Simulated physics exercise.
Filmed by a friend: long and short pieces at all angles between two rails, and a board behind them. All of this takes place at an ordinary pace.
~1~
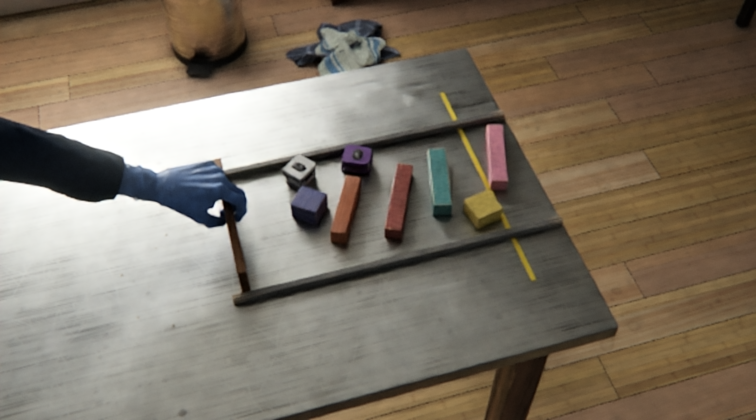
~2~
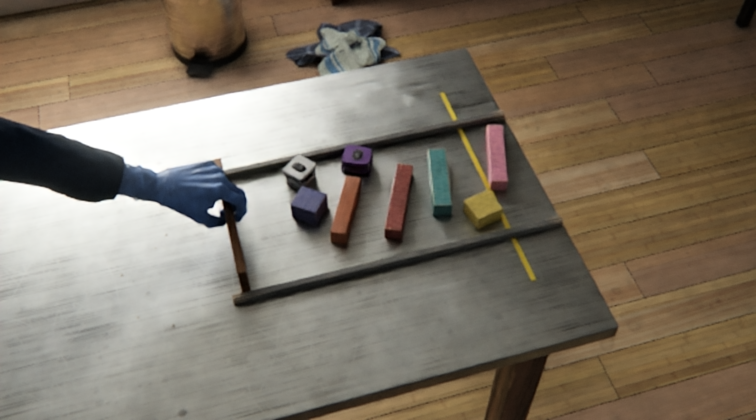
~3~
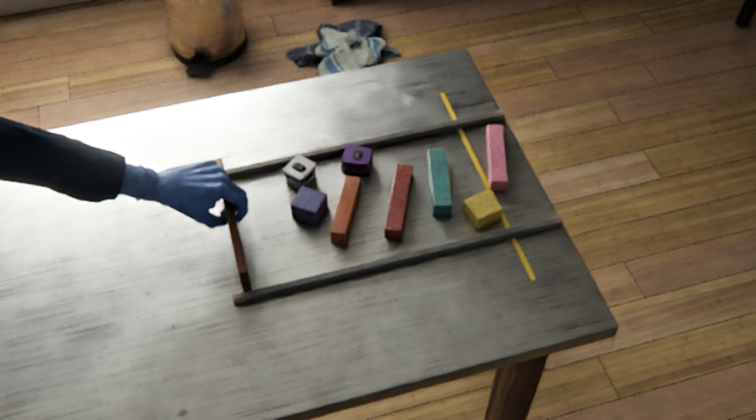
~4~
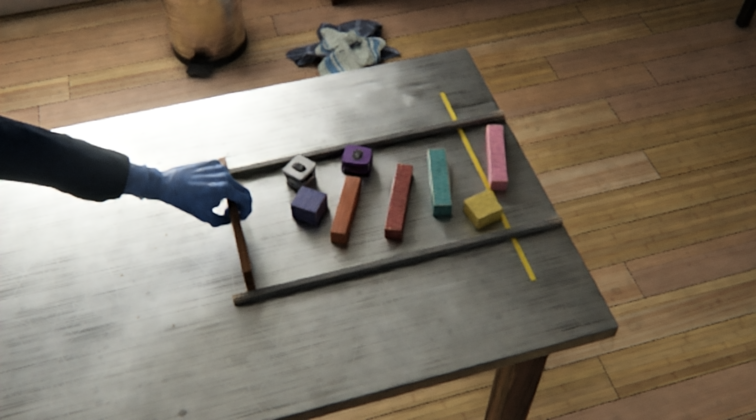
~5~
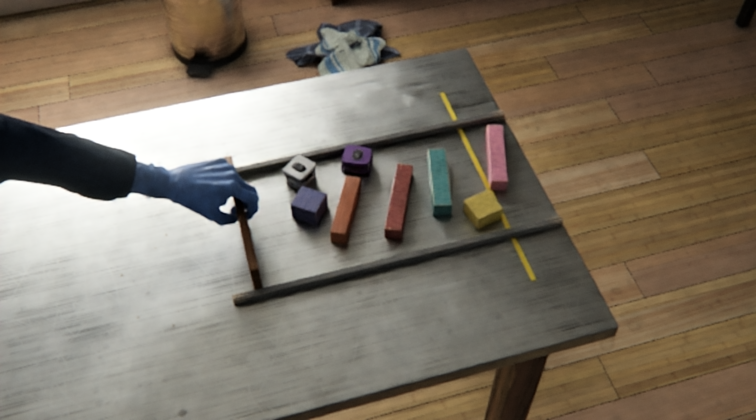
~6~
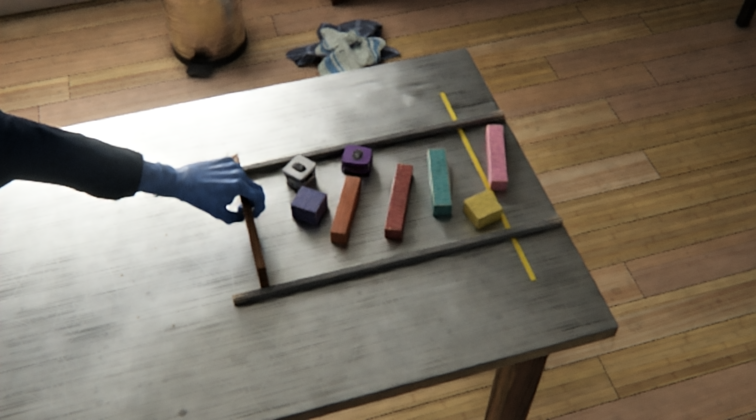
The footage shows a blue-gloved hand holding a thin board between two rails on a table, at first nearly still, then sliding it slightly right toward assorted colored blocks and bars, which stay in place near a yellow line.
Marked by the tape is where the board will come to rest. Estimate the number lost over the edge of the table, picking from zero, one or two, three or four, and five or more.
Lost over the edge: Three or four.
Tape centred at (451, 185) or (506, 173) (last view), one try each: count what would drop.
Try by try, 1 and 5.
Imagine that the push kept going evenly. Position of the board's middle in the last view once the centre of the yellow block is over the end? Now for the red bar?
Around (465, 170) first and around (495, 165) second.
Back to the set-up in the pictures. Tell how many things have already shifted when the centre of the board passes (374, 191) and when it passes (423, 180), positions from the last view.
By then 6, and later 8.
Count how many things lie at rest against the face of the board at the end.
The count in contact is 3.
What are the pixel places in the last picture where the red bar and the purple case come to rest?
The first ends close to (533, 187), the second close to (503, 132).
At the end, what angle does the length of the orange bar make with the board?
Near 25 degrees.
Soon after, none off yet; pink bar at rest near (497, 157); yellow block at rest near (483, 210); turquoise bar at rest near (439, 182).
At rest, the number that fall off is three or four; fallen, turquoise bar, yellow block and pink bar.
